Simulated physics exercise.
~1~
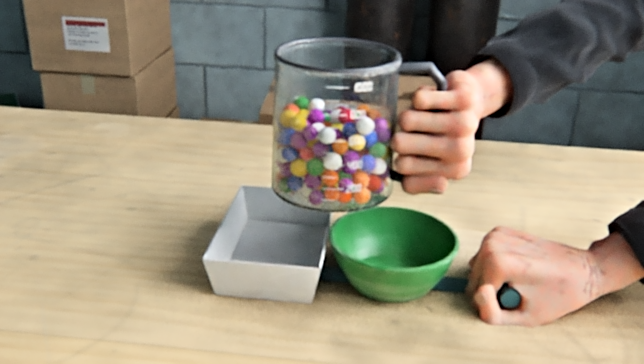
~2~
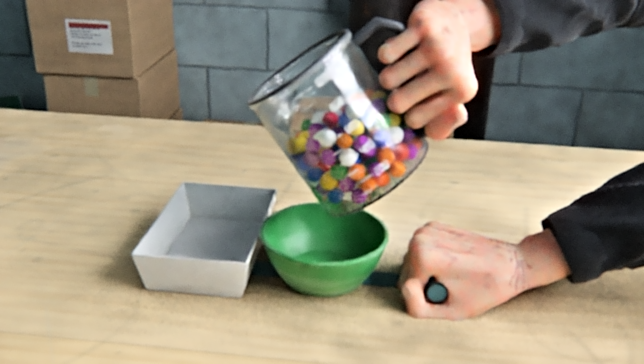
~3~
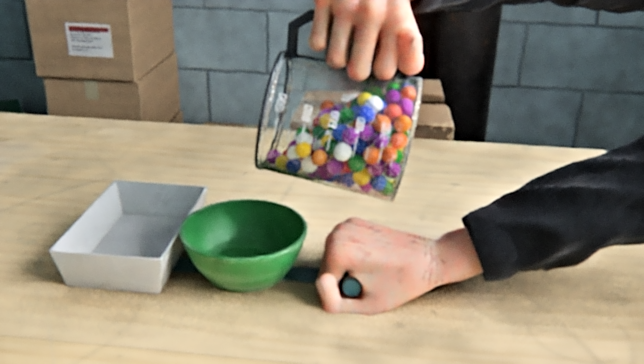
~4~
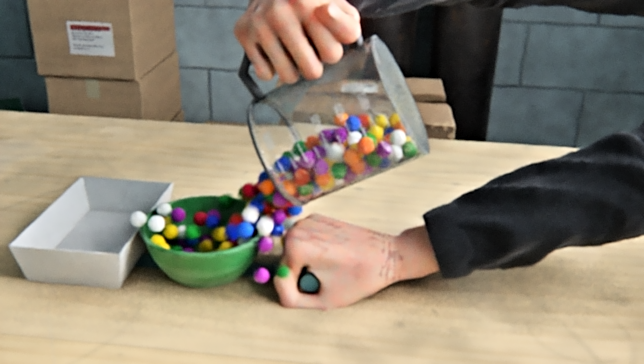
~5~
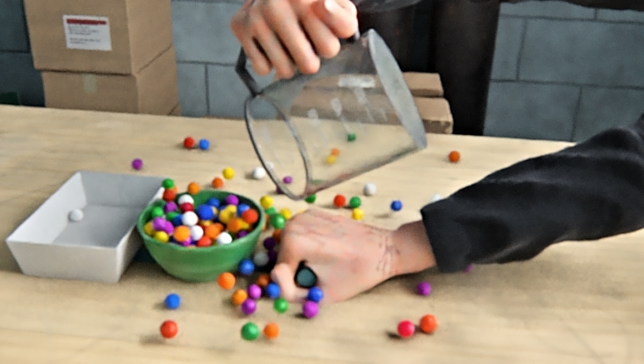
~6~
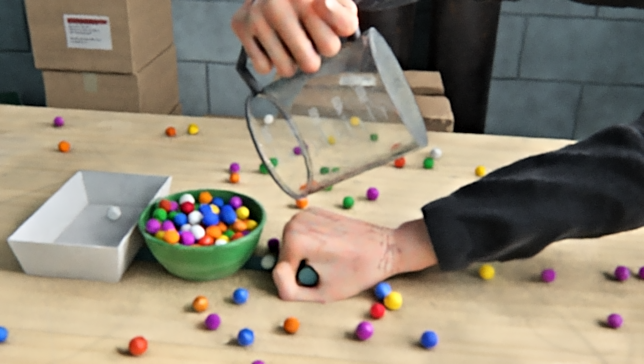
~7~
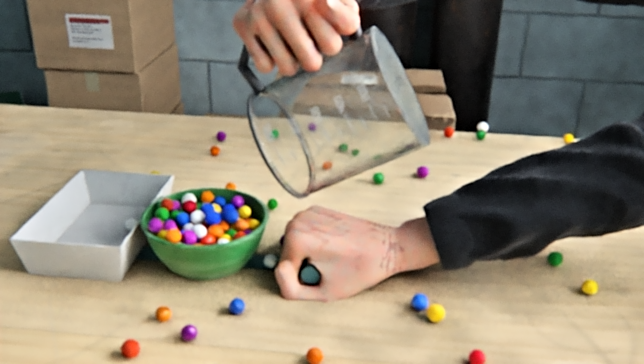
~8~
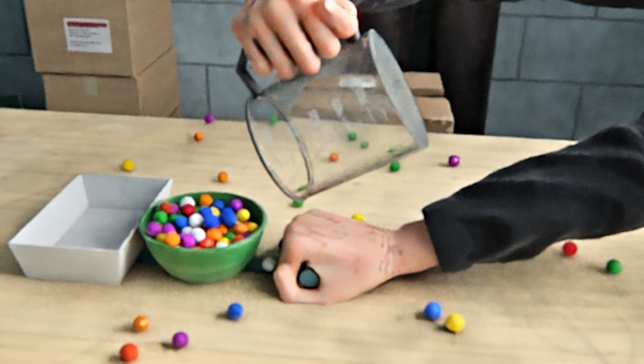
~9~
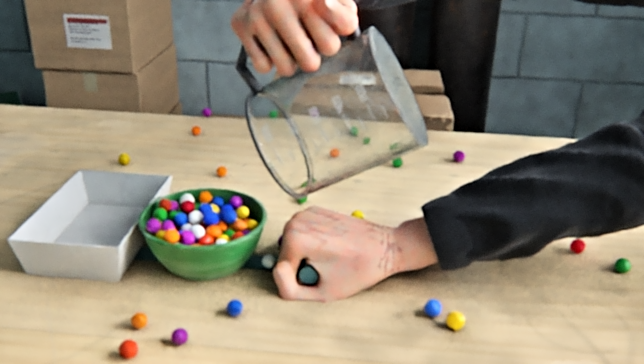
Colourful marbles pouring from a hand-tipped clear jug as a white tin and green bowl slide left, filling the bowl and scattering.
